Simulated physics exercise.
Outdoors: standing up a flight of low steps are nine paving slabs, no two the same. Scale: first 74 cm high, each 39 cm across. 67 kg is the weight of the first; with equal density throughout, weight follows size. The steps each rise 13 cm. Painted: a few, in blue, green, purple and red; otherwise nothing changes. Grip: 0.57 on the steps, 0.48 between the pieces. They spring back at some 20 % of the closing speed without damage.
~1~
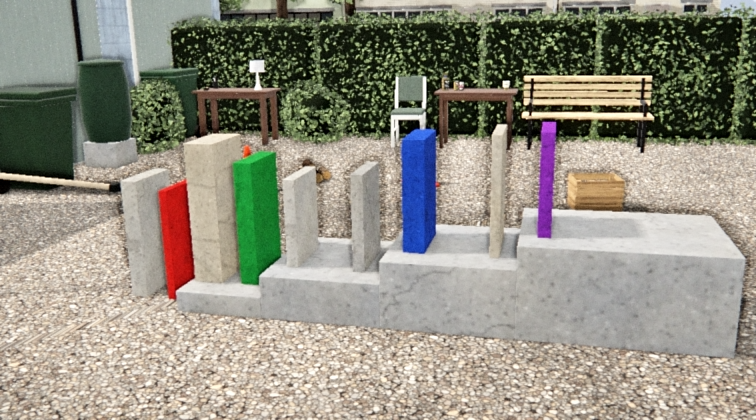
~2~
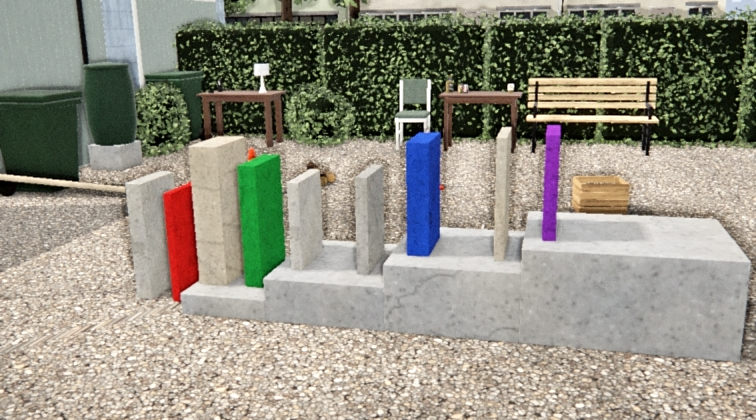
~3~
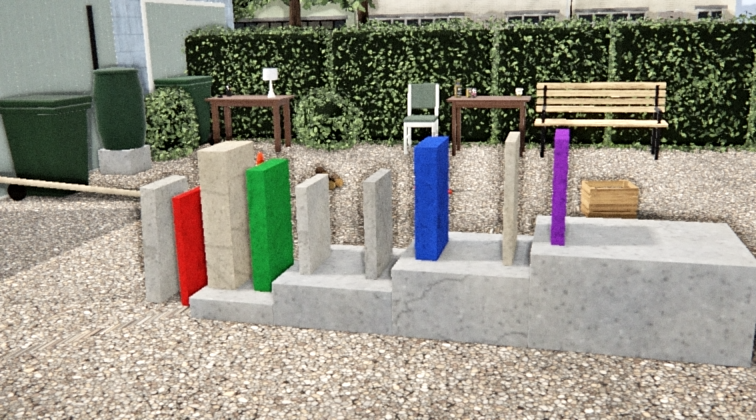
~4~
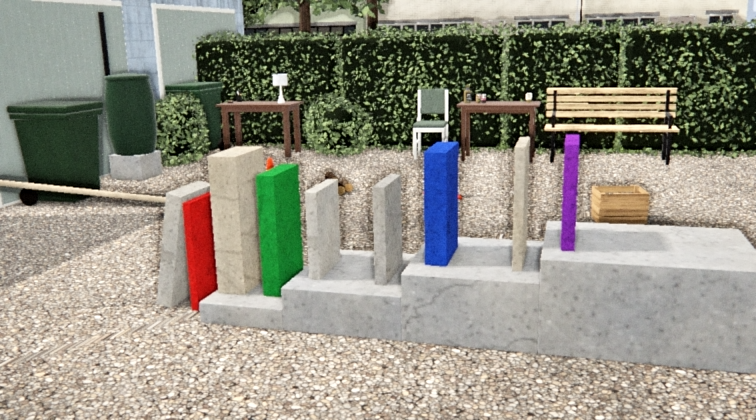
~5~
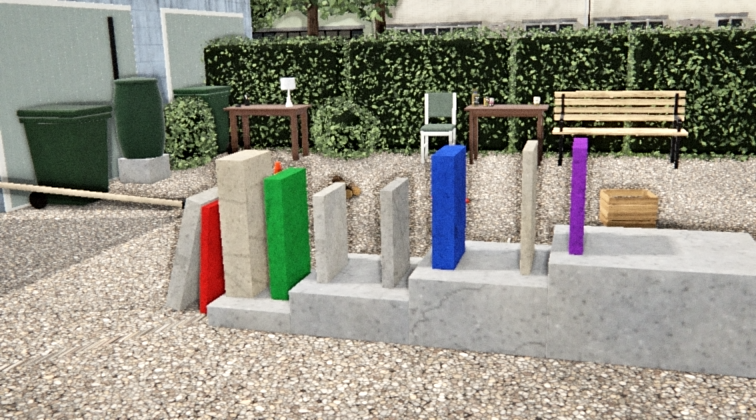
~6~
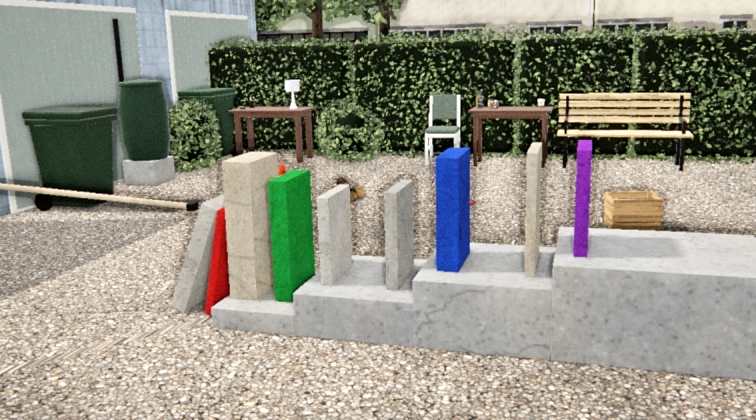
The footage shows a row of upright slabs on low stone steps in a gravel yard as a pole moves in from the left and pushes the first grey slab, which tilts right against the red slab, making it lean slightly.
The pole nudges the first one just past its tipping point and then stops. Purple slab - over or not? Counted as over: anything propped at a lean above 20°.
Not over.
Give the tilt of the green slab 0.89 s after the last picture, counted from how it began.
At that moment, roughly 0 degrees.
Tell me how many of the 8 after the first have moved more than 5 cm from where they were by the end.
Number shifted: 1.
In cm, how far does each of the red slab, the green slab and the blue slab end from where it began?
Approx. shifts in cm - red: 10; green: 0; blue: 0.
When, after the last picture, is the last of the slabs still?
Roughly 1.0 s.
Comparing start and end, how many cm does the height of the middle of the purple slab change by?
It finishes some 0 cm lower than at the start.
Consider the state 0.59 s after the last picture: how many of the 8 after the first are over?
Count at that time: 0.
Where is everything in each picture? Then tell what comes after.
In the first frame (each place is the centre of the face we see best; the camera pans a little), pole end (111, 189) 14 cm from the first slab; purple slab (546, 186); red slab (187, 238); green slab (267, 217); the others all in place.
Pole end 56 mm from the first slab; purple slab (551, 189), in the second frame.
Pole end pushing; purple slab (560, 194), in the third frame.
Pole end pushing; purple slab (570, 199); the others all in place, in the fourth frame.
Pole end (184, 206) stopped; purple slab (578, 203); red slab (223, 253) tilted 6°; one has shifted, in the fifth frame.
Pole end (189, 208) stopped; purple slab (582, 205); green slab (301, 235); one has shifted, in the sixth frame.
Then, 0.06 s later than the last frame, none of the 8 other slabs over, 1 disturbed; purple slab unmoved; red slab tilted 13°.
Then, 0.89 s later than the last frame, none of the 8 other slabs over, 1 disturbed; purple slab unmoved; red slab tilted 12°.
When it is over, none of the 8 other slabs over, 1 disturbed; purple slab unmoved; red slab tilted 11°; green slab unmoved. Eight left standing. In pixels of the last frame, middles, purple slab near (583, 197), red slab near (229, 255).
